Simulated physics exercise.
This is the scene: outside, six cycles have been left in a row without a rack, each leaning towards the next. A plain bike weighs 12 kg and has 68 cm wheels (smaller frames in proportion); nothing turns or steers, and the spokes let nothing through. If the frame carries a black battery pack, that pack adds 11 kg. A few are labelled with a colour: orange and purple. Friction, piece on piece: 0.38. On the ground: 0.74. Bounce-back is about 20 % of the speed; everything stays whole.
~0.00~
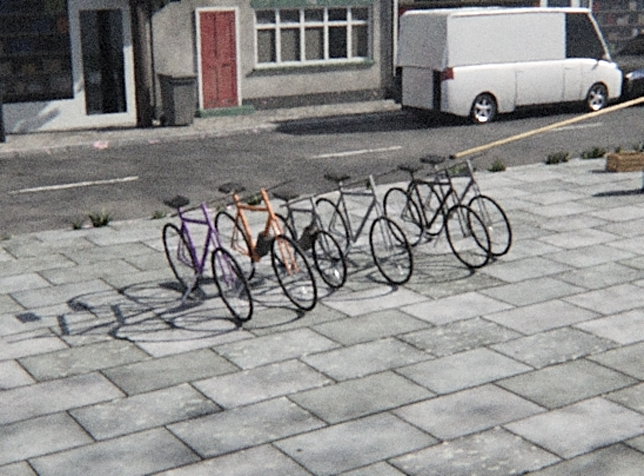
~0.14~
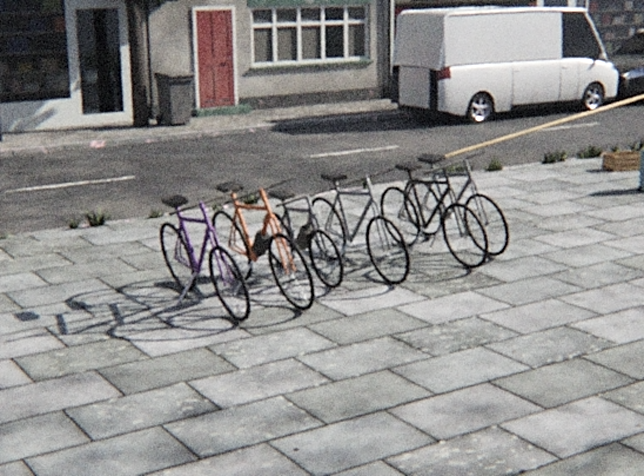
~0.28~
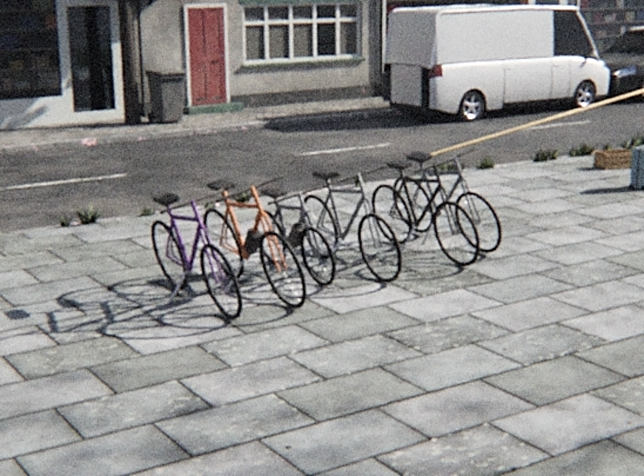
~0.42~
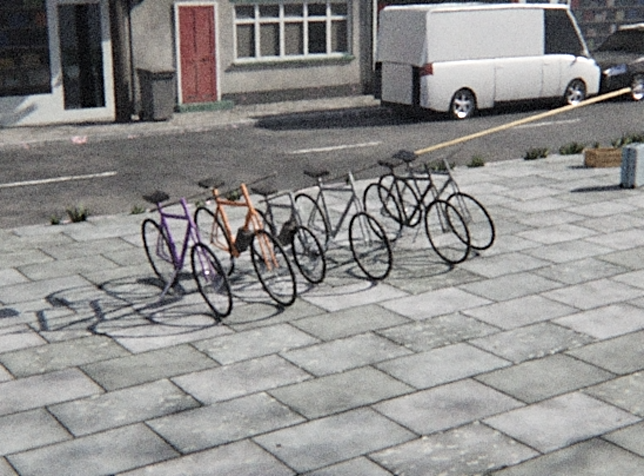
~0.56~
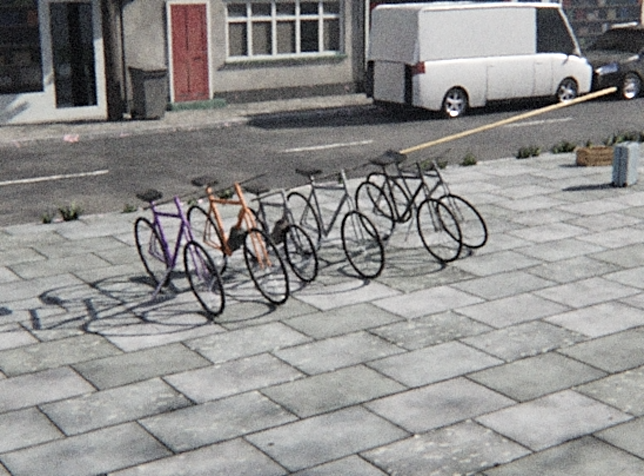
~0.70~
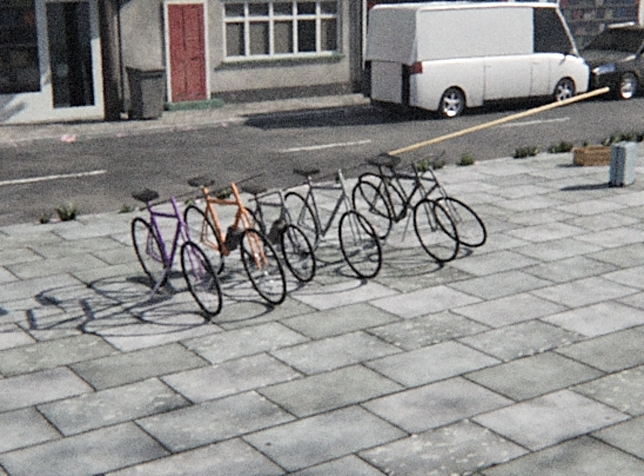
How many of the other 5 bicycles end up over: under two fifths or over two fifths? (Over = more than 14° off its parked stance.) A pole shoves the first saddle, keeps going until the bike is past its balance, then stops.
Over two fifths.
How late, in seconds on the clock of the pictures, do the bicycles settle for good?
Around 3.5 s.
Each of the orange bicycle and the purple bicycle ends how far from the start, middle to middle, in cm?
Estimate: Orange near 10 cm, purple near 0 cm.
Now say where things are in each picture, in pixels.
In the first picture (places mark the middle of the side facing us; the camera pans a little), pole end (455, 157) 14 cm from the first bicycle; purple bicycle (243, 271); orange bicycle (223, 252); the rest undisturbed.
Pole end (445, 158) 42 mm from the first bicycle; orange bicycle (221, 251), in the second picture.
Pole end pushing; orange bicycle (212, 249), in the third picture.
Pole end pushing; orange bicycle (203, 247); the rest undisturbed, in the fourth picture.
Pole end pushing; orange bicycle (196, 245); the rest undisturbed, in the fifth picture.
Pole end pushing; orange bicycle (193, 246); purple bicycle (212, 265); the rest undisturbed, in the sixth picture.
After 1.50 s, 1 of the 5 other bicycles over.
After 2.02 s, 2 of the 5 other bicycles over.
After 2.80 s, 3 of the 5 other bicycles over; orange bicycle leaning 3°.
At rest (3.6 s), 3 of the 5 other bicycles over; orange bicycle leaning 6°; purple bicycle unmoved. That is 60 per cent. Two left standing. As the last picture would show them, middles, orange bicycle near (221, 232), purple bicycle near (169, 244).
